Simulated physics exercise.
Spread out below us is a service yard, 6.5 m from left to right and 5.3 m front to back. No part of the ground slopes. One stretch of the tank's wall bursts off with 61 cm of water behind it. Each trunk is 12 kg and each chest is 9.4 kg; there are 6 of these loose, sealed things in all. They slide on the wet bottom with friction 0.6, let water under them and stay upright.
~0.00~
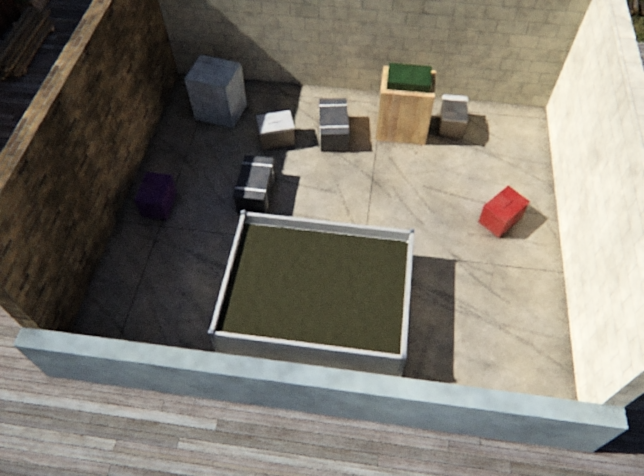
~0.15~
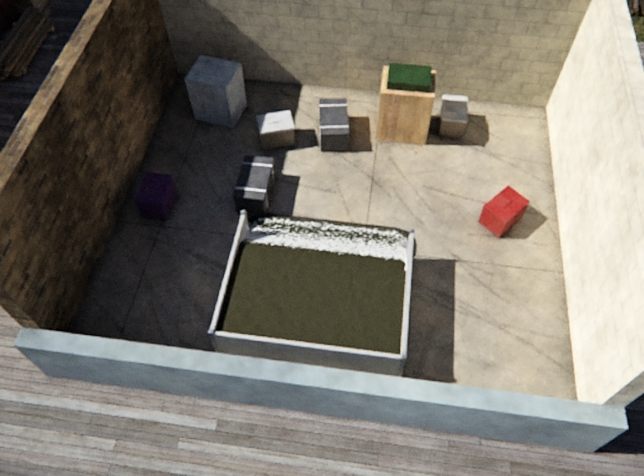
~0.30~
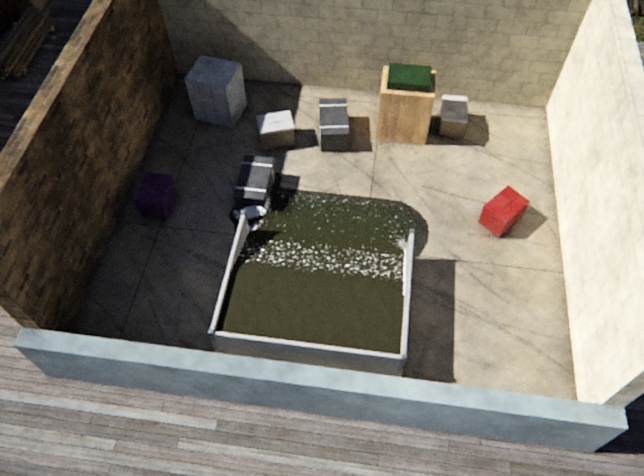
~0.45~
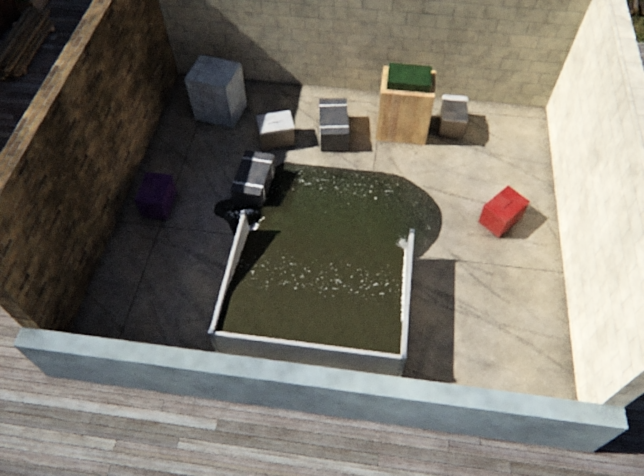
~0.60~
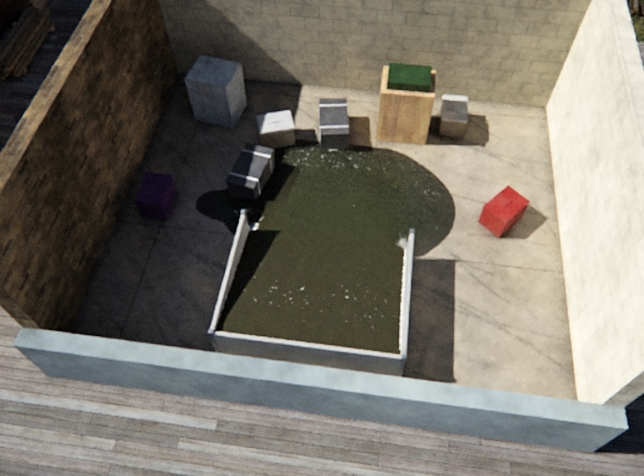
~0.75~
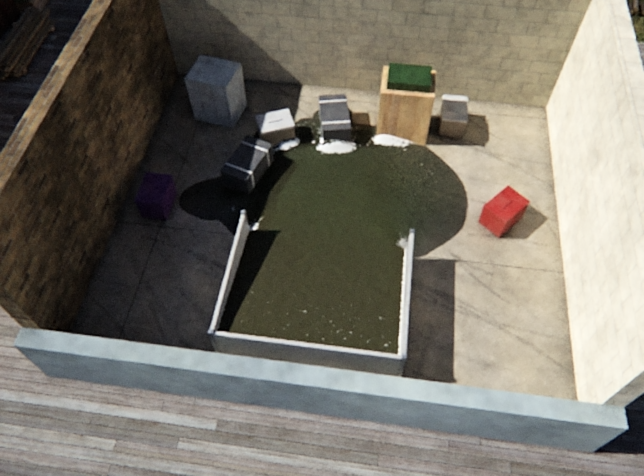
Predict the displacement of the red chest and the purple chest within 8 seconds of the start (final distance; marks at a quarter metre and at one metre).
My prediction: The red chest should get washed clear away, the purple chest should get washed clear away.
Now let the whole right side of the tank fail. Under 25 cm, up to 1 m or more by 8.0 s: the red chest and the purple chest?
In that case the red chest travels far, the purple chest slides a little.
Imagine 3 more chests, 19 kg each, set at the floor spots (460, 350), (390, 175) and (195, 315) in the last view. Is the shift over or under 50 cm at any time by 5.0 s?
Listed order gives within the limit, above the limit, within the limit.
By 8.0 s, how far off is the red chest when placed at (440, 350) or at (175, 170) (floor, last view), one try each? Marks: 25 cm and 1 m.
I'd say it does not really move on the first try and it lands far off on the second.
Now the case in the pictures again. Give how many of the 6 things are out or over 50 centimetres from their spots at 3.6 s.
By that point, 4.
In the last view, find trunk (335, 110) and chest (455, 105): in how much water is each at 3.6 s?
About 16 and 22 cm.
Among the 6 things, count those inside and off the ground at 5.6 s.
5.
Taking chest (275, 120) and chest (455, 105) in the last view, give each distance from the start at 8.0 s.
Taken in order, the shifts are 400 cm and 450 cm.
After 1.6 s the red chest is near (507, 203), 0.0 m from its start, aground; the purple chest is near (153, 188), 0.0 m from its start, aground; 2 afloat.
After 3.6 s the red chest is near (507, 203), 0.0 m from its start, aground; the purple chest is near (153, 188), 0.0 m from its start, aground; 4 afloat.
After 5.6 s the red chest is near (461, 269), 1.3 m from its start, aground; the purple chest is near (160, 325), 2.2 m from its start, afloat; 5 afloat.
After 8.0 s the red chest is near (455, 348), 2.4 m from its start, afloat; the purple chest is near (179, 320), 2.3 m from its start, afloat; 6 afloat.
